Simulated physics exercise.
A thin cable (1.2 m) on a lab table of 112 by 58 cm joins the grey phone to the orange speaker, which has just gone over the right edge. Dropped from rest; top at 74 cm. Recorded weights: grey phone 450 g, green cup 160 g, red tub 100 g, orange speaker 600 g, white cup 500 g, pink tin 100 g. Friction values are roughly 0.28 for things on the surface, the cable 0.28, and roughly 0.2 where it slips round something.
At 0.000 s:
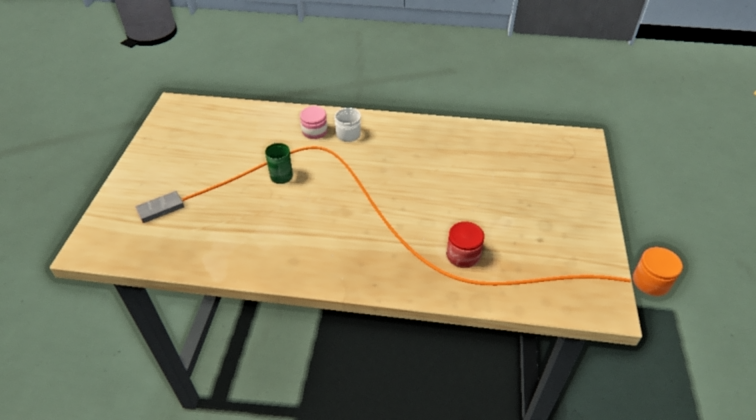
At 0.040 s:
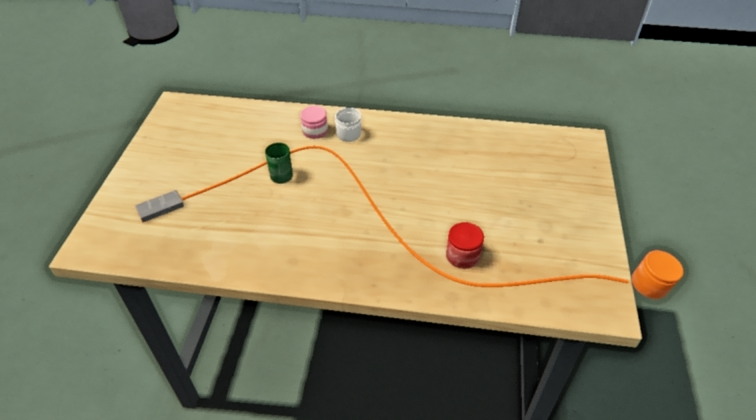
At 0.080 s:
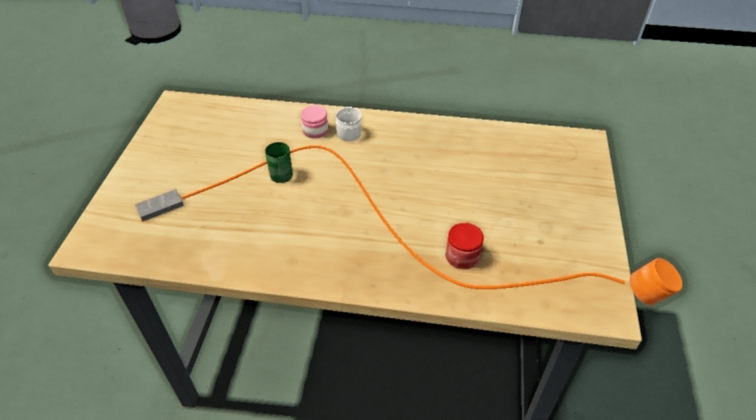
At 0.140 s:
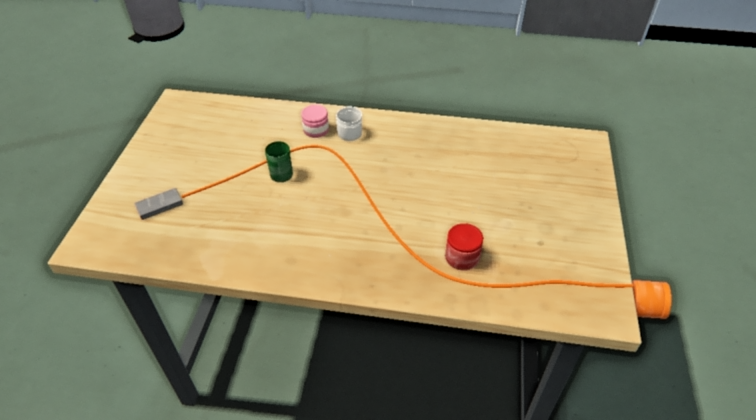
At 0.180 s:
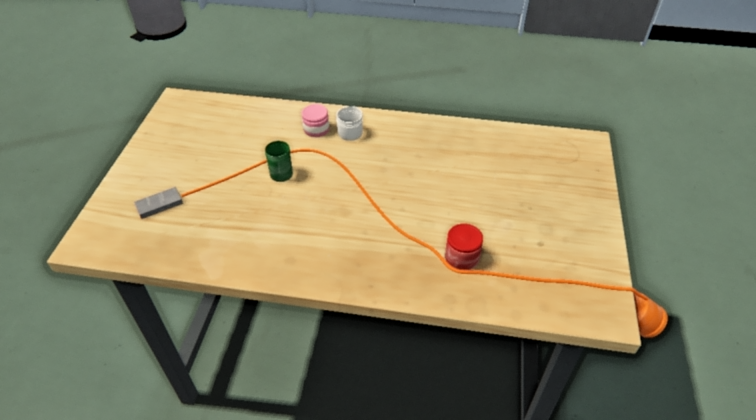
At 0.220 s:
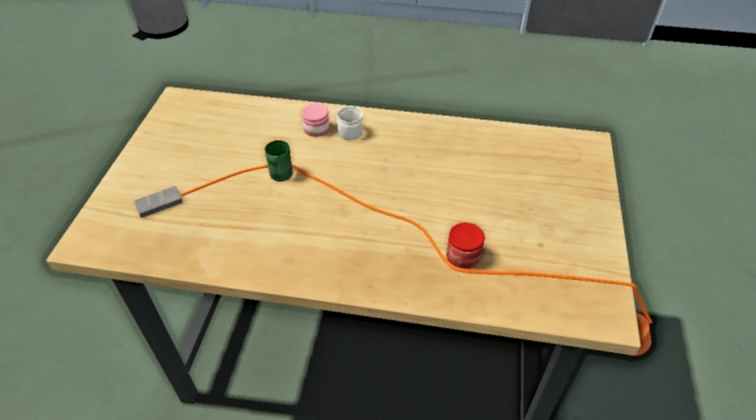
A light wooden lab table with dark legs stands on a green floor, seen from above at an angle. A grey phone at left is joined by a curving orange cable to an orange speaker off the right edge, with a green cup, pink tin, white cup and red tub between. The speaker tips and drops beside the edge, pulling the cable straighter against the red tub and green cup.
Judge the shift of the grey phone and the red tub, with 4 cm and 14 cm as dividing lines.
At the end, the grey phone ends up well away from its start; the red tub ends up well away from its start.
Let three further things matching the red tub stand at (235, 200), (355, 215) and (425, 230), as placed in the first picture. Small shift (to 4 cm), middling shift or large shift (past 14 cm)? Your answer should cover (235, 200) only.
Big.
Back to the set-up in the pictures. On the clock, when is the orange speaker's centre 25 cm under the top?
At 0.30 s.
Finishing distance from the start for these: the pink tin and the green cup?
Pink tin 0 cm, green cup over the edge.
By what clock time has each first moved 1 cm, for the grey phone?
Answer: Grey phone, 0.30 s.
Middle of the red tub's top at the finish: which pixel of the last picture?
Near (536, 148).
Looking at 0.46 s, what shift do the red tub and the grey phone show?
Measured: Red tub at 20 cm, grey phone at 15 cm.
After 0.5 s, the cable's tail end at (243, 221); red tub 21 cm off its start, grey phone 16 cm off its start, green cup 33 cm off its start.
After 0.7 s, the cable's tail end at (398, 224); grey phone 46 cm off its start, red tub 31 cm off its start, green cup over the edge.
After 1.0 s, the cable's tail end at (482, 224); grey phone 67 cm off its start at (477, 237), red tub 31 cm off its start at (536, 148), green cup over the edge.
After 1.2 s, the cable's tail end at (505, 228); grey phone 72 cm off its start, red tub 31 cm off its start, green cup over the edge.
After 2.4 s, the cable's tail end at (505, 228); grey phone 72 cm off its start at (506, 243), red tub 31 cm off its start at (536, 148), green cup over the edge, orange speaker over the edge.
